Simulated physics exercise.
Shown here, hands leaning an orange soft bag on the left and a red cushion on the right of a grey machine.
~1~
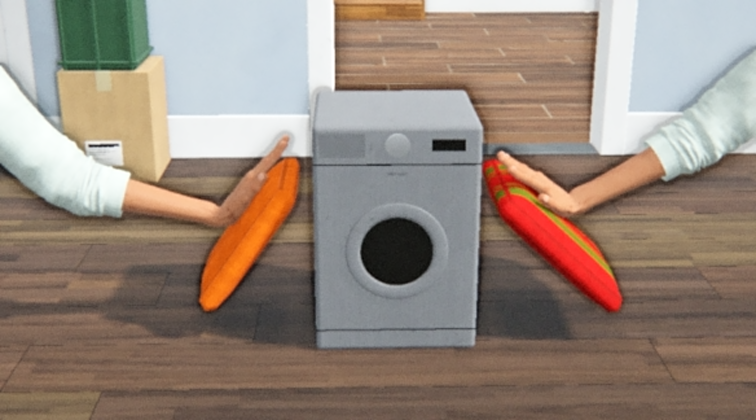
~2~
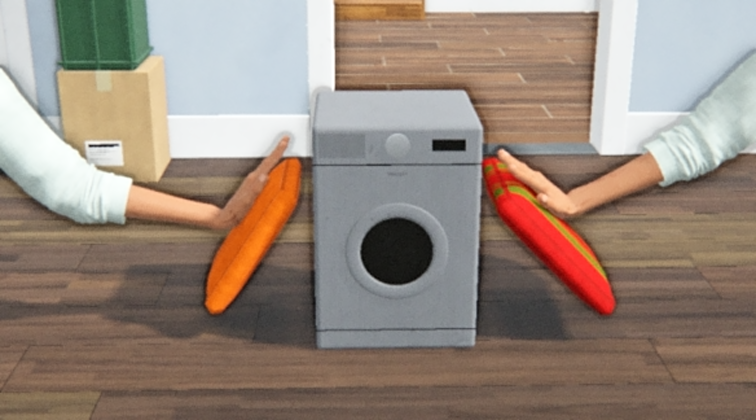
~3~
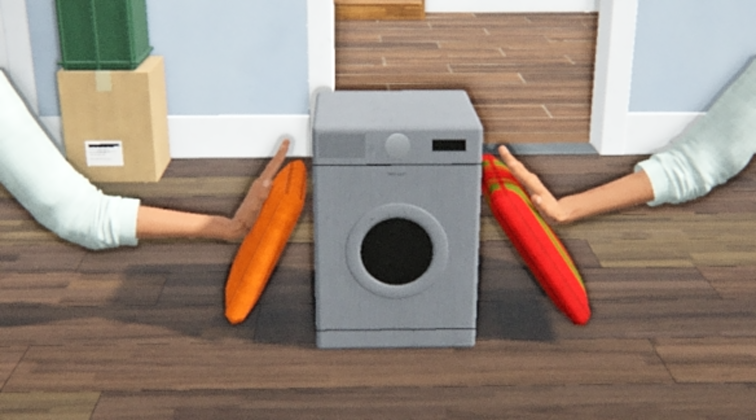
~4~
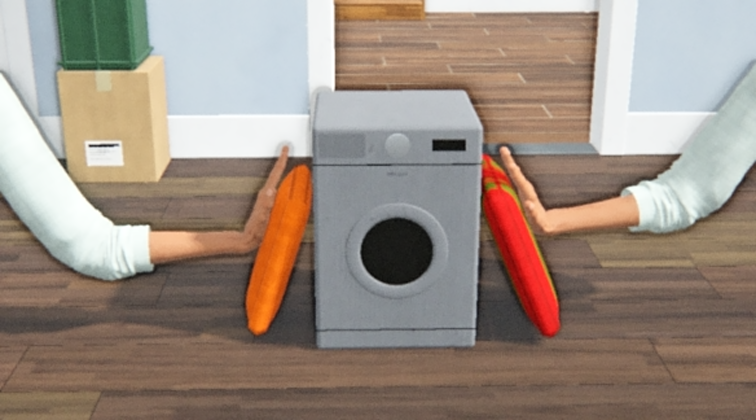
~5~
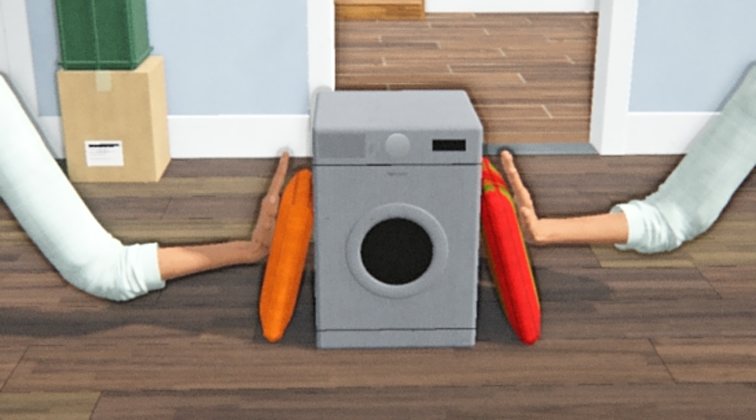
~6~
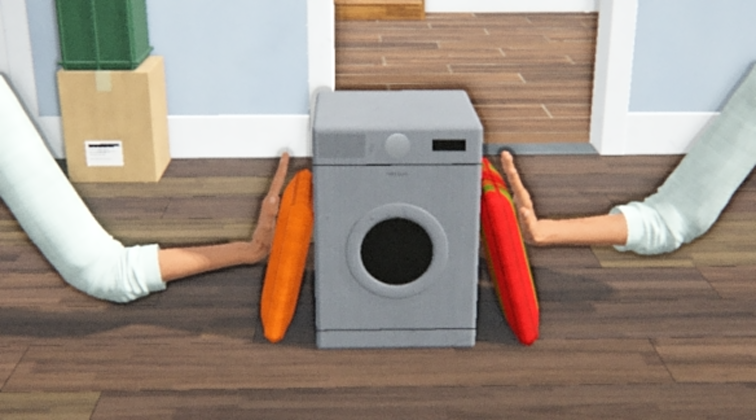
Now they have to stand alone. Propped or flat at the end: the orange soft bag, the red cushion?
As it turns out, the orange soft bag keeps leaning; the red cushion holds its lean.
Then, 0.30 s later than the last view, soft bag against the side near (290, 254); cushion against the side near (501, 247).
Finally, soft bag against the side near (290, 255); cushion against the side near (501, 247). The orange soft bag holds its lean and the red cushion remains propped up.
